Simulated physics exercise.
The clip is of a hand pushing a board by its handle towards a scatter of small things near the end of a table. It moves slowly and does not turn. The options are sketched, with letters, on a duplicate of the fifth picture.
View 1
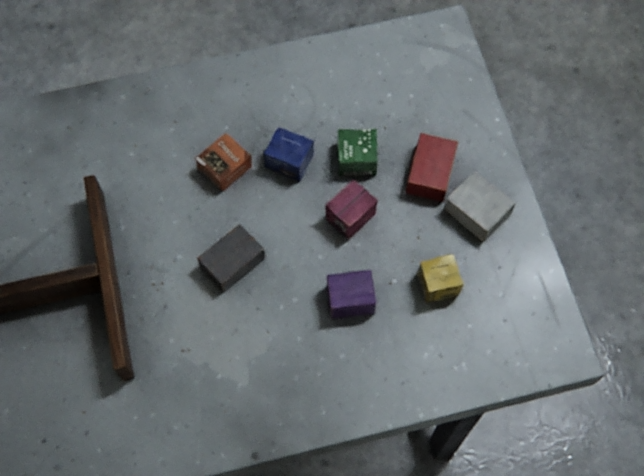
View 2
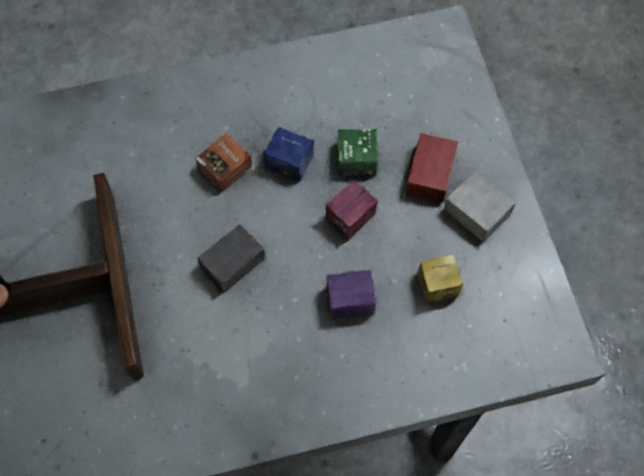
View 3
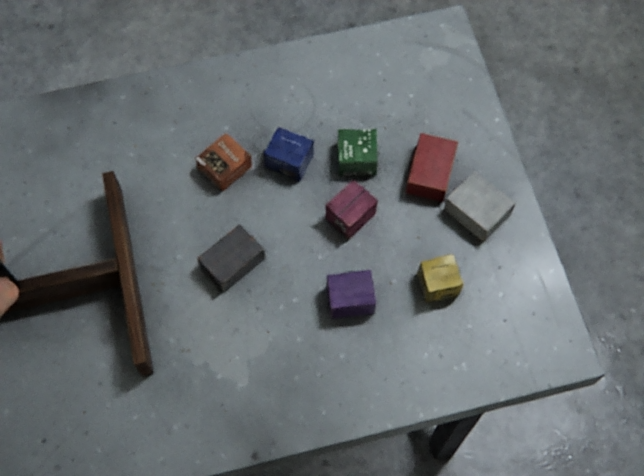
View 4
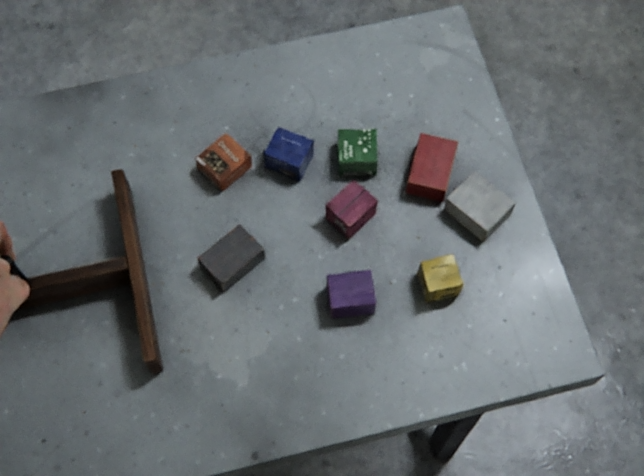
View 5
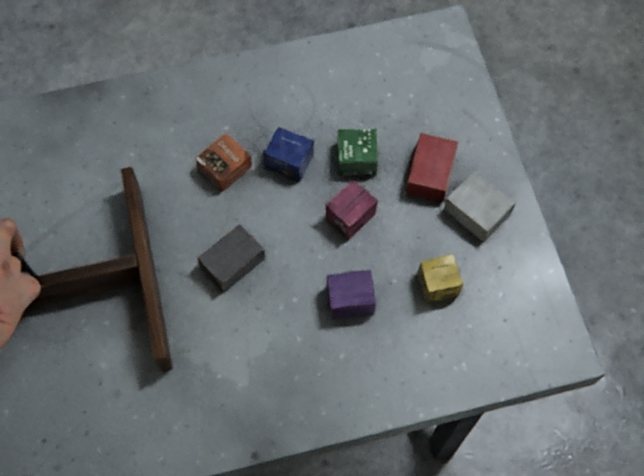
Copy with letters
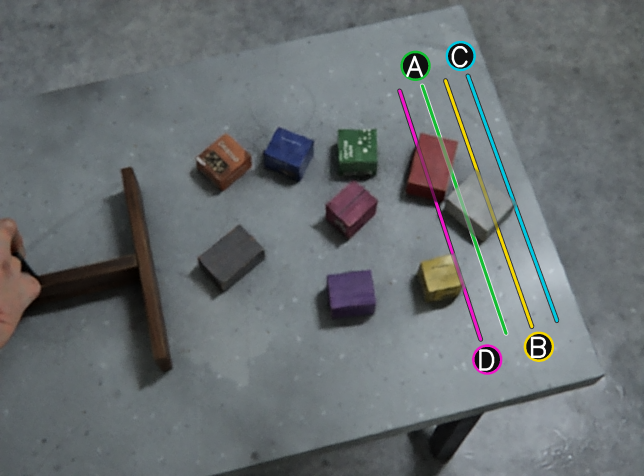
A hand slowly pushes a wooden board by its handle rightward towards scattered colourful blocks.
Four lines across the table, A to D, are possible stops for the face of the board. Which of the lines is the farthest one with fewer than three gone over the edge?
It should halt at A.
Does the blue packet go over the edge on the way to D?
By then, no.
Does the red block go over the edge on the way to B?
By then, yes.
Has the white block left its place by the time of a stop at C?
By then, yes.
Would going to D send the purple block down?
No.
On the marked copy, A at (462, 202); B at (486, 196); C at (510, 191); D at (438, 208).
Taking A. A third of the way, board (260, 231); orange packet (266, 147); blue packet (314, 153).
Two thirds of the way, board (374, 205); red block (444, 169); green box (418, 137).
When it is over, board (462, 185); white block over the edge; red block (516, 146); one fallen.
As for the rest, B drops three; C drops four; D is within the limit but short.
